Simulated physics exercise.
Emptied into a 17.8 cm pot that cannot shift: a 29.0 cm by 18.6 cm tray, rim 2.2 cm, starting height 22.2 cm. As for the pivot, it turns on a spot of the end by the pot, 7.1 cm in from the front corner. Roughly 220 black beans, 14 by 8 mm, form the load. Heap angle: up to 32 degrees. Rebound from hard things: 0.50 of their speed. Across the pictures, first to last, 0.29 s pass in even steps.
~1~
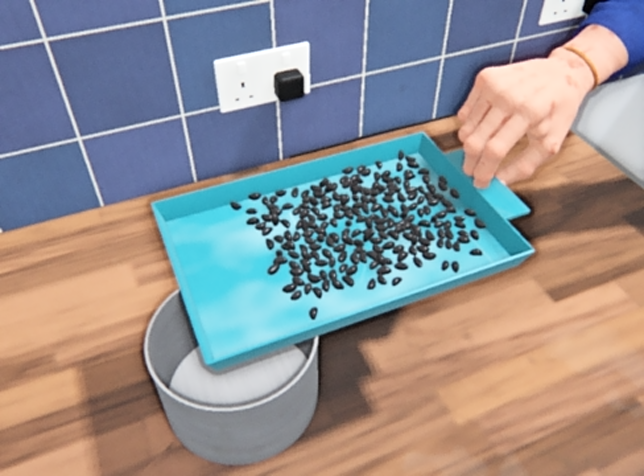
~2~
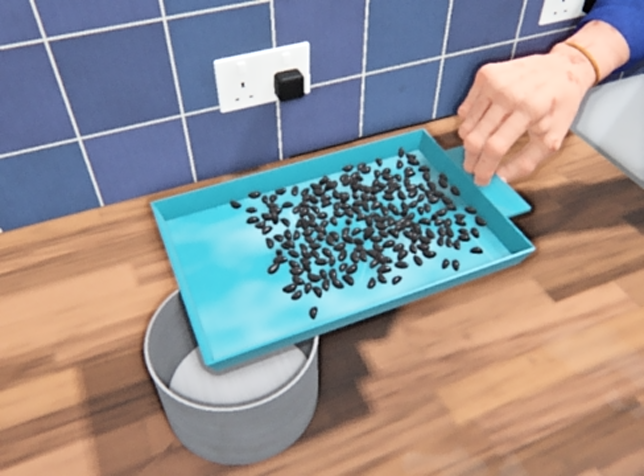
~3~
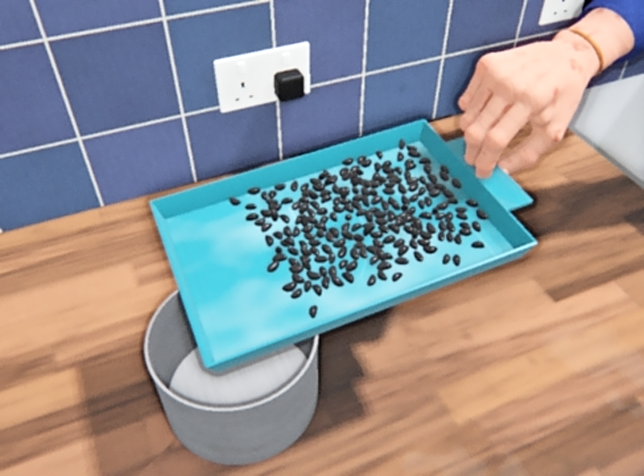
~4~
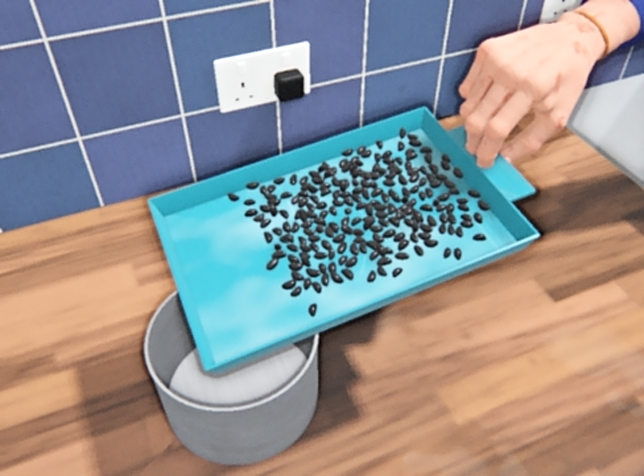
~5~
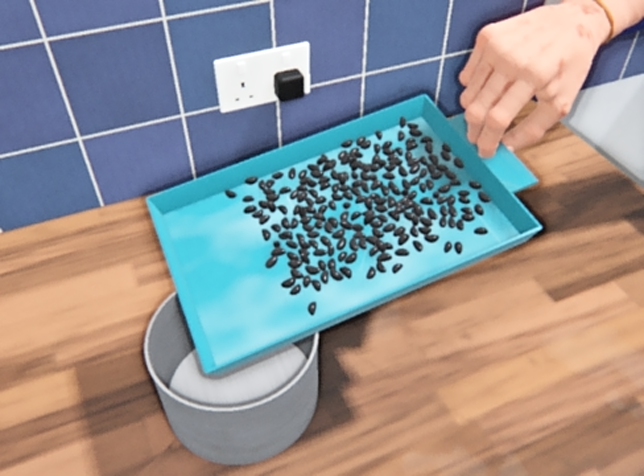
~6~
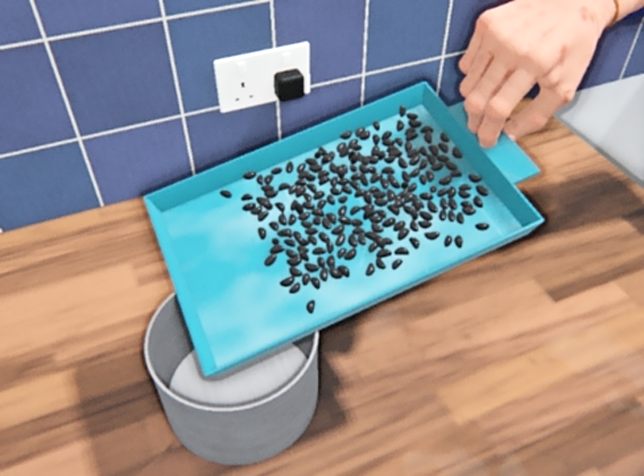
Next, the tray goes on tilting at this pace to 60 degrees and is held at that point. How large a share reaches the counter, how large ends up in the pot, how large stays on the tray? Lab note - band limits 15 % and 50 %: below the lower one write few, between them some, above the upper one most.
Counter = some; pot = few; tray = most.
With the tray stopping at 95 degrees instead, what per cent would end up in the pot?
0 percent.
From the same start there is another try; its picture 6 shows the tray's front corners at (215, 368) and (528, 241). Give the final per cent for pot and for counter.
Pot: 0, counter: 15.
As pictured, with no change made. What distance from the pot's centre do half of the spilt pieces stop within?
22 cm.
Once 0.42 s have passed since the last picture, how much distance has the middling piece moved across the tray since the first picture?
Roughly 7 cm.
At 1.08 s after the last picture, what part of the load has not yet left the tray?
Something like 65 percent, roughly.
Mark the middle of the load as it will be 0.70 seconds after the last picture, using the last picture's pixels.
My estimate is roughly (226, 326).
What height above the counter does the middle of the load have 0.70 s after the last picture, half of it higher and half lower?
About 24 centimetres.
Then, 0.42 s after the last picture, tilt 35 degrees; the tray holds 100 %, the pot 0 %.
Then, 0.70 s after the last picture, tilt 51 degrees; the tray holds 95 %, the pot 0 %.
Then, 1.08 s after the last picture, tilt 60 degrees; the tray holds 65 %, the pot 0 %.
In the end, counter 45 %, pot 0 %, tray 55 %.
